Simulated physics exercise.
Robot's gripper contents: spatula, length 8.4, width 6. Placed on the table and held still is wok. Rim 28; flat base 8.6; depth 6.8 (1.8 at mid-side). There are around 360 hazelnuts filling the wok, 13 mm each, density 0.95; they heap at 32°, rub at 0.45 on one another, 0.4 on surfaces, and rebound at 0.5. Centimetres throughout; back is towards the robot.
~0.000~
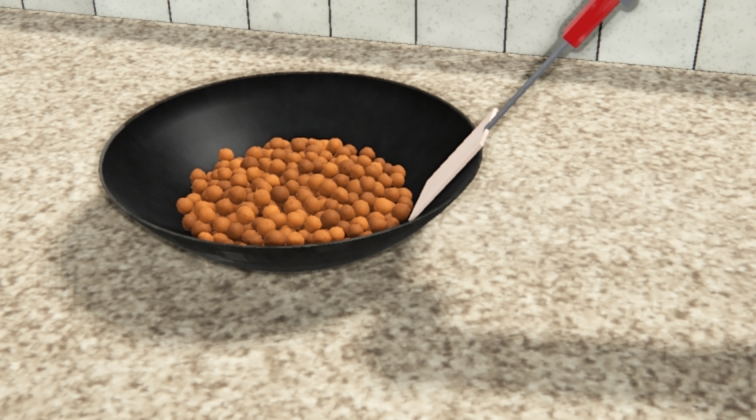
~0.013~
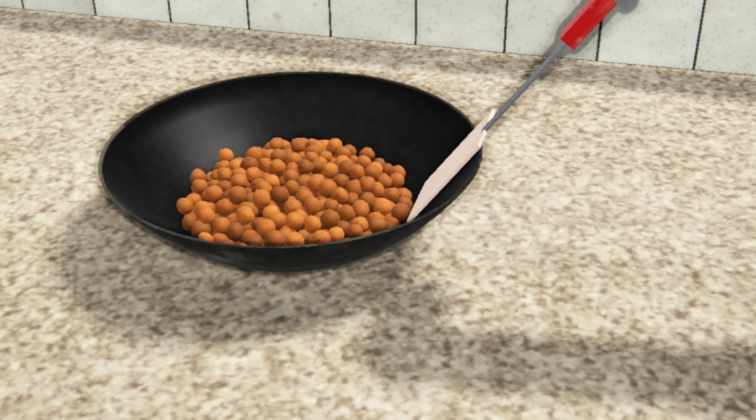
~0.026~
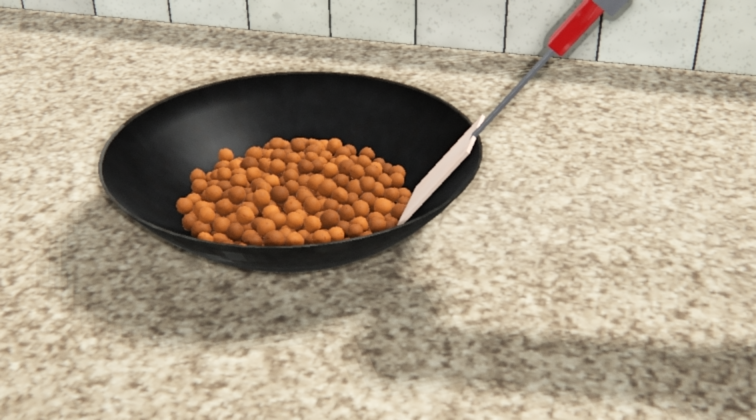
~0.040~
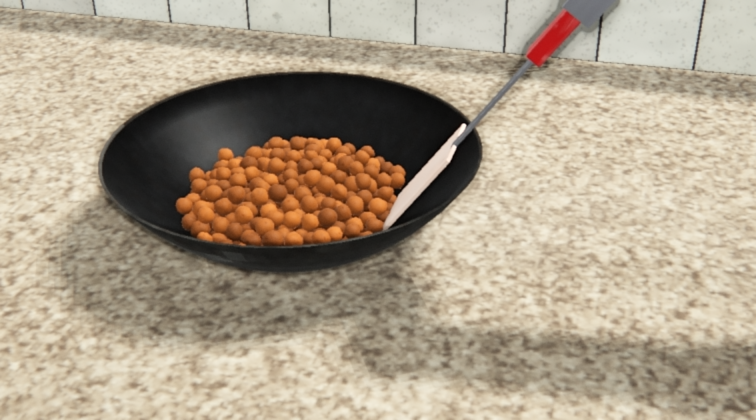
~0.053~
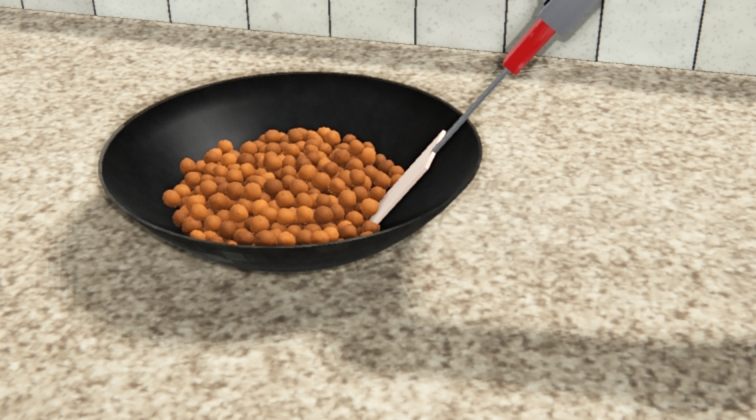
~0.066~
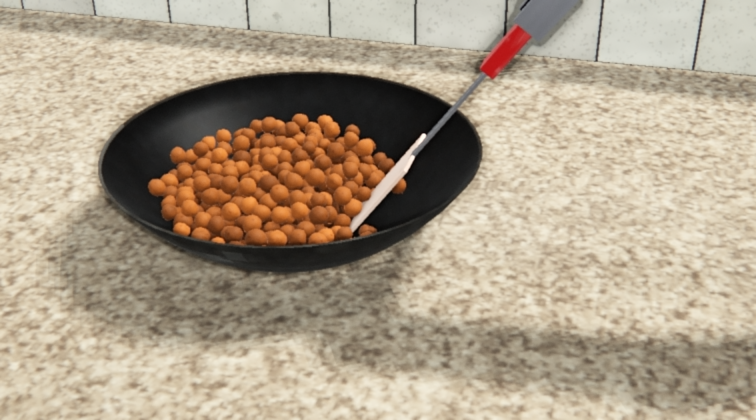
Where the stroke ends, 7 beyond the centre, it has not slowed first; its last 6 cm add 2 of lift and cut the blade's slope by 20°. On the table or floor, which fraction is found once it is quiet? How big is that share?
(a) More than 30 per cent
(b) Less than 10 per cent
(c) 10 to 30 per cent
c.
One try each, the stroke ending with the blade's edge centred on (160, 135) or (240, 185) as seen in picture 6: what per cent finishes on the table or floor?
Roughly 40 and 0 per cent.
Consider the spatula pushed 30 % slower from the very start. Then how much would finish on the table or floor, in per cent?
I'd say close to 5 per cent.
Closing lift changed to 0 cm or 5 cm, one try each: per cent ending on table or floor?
Some 5 and 20 per cent.
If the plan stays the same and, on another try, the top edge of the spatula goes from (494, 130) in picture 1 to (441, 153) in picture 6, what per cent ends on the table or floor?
0 per cent.
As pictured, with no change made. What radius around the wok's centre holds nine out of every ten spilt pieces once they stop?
Distance from centre: Approx. 40 cm.
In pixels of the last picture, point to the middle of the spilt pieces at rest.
I'd place it close to (10, 188).
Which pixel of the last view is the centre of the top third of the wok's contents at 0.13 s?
I'd say close to (221, 155).
After 0.10 s, sloping 54°, highest piece 7 above the table; 363 in the wok.
After 0.13 s, sloping 48°, highest piece 8 above the table; 363 in the wok.
After 0.35 s, sloping 34°, highest piece 12 above the table; 290 in the wok, 30 on the table or floor, 43 on the blade or in flight.
After 1.40 s, sloping 34°, highest piece 7 above the table; 289 in the wok, 74 on the table or floor.
At rest, 289 in the wok, 74 on the table or floor. That is 20 % on the table or floor.
